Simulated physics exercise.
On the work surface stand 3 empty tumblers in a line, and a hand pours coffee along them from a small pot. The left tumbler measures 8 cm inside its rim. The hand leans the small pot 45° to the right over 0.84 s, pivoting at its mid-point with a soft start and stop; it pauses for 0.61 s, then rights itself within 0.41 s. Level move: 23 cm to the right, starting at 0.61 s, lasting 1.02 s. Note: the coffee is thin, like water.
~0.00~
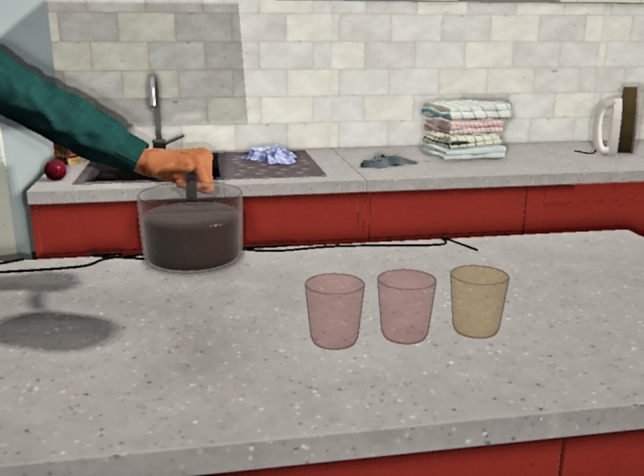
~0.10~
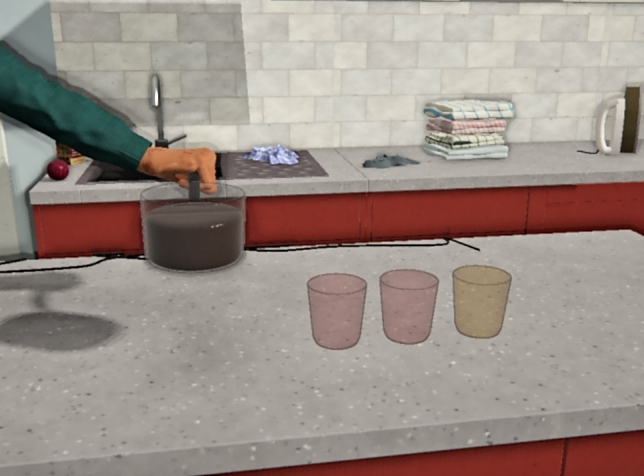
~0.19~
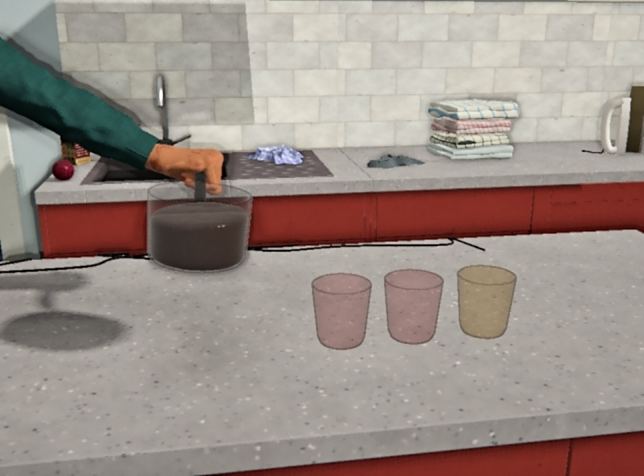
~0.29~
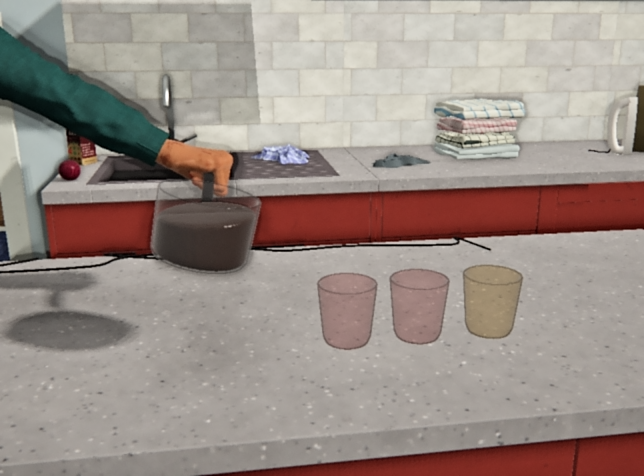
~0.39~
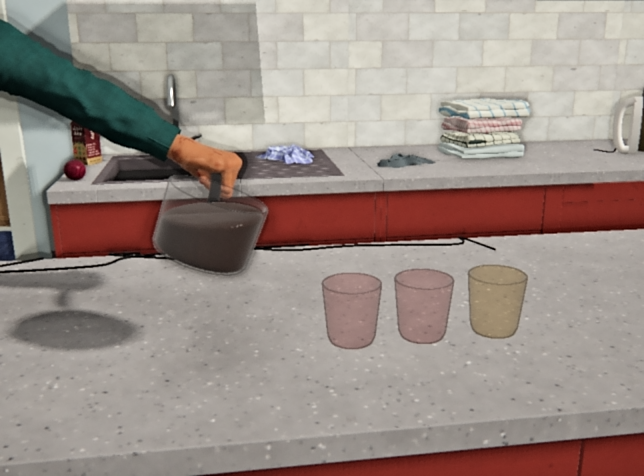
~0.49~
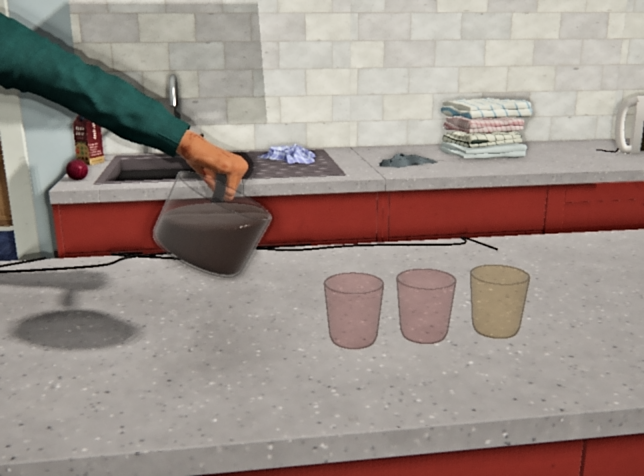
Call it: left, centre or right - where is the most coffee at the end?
Centre.
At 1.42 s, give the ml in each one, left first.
From the left: Around 50 ml, then around 80 ml, then around 0 ml.
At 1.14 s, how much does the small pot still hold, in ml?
Liquid remaining: Approx. 650 ml.
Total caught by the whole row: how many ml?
Adding them up, it comes to close to 150 ml.
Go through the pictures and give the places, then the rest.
Tilt 0°; pouring edge (241, 193); surface from (142, 215) to (239, 211); the left tumbler's rim runs from (306, 287) to (363, 283); the middle tumbler's rim runs from (379, 282) to (434, 279); the right tumbler's rim runs from (453, 278) to (506, 274), in the first frame.
Tilt 1°; pouring edge (244, 194); surface from (144, 215) to (242, 211), in the second frame.
Tilt 6°; pouring edge (251, 198); surface from (151, 215) to (247, 212), in the third frame.
Tilt 12°; pouring edge (260, 203); surface from (156, 215) to (255, 212), in the fourth frame.
Tilt 20°; pouring edge (267, 210); surface from (162, 216) to (263, 212), in the fifth frame.
Tilt 28°; pouring edge (270, 218); surface from (162, 216) to (269, 213), in the sixth frame.
By 0.86 s the tilt is 45° and from the left they hold 0 ml, 0 ml, 0 ml, the small pot 755 ml, and 30 ml is on the work surface.
By 1.14 s the tilt is 45° and from the left they hold 50 ml, 0 ml, 0 ml, the small pot 655 ml, and 60 ml is on the work surface.
By 1.42 s the tilt is 45° and from the left they hold 50 ml, 80 ml, 0 ml, the small pot 550 ml, and 95 ml is on the work surface.
By 1.74 s the tilt is 9° and from the left they hold 50 ml, 95 ml, 5 ml, the small pot 505 ml, and 165 ml is on the work surface.
At rest from the left they hold 50 ml, 100 ml, 5 ml, the small pot 505 ml, and 175 ml is on the work surface.
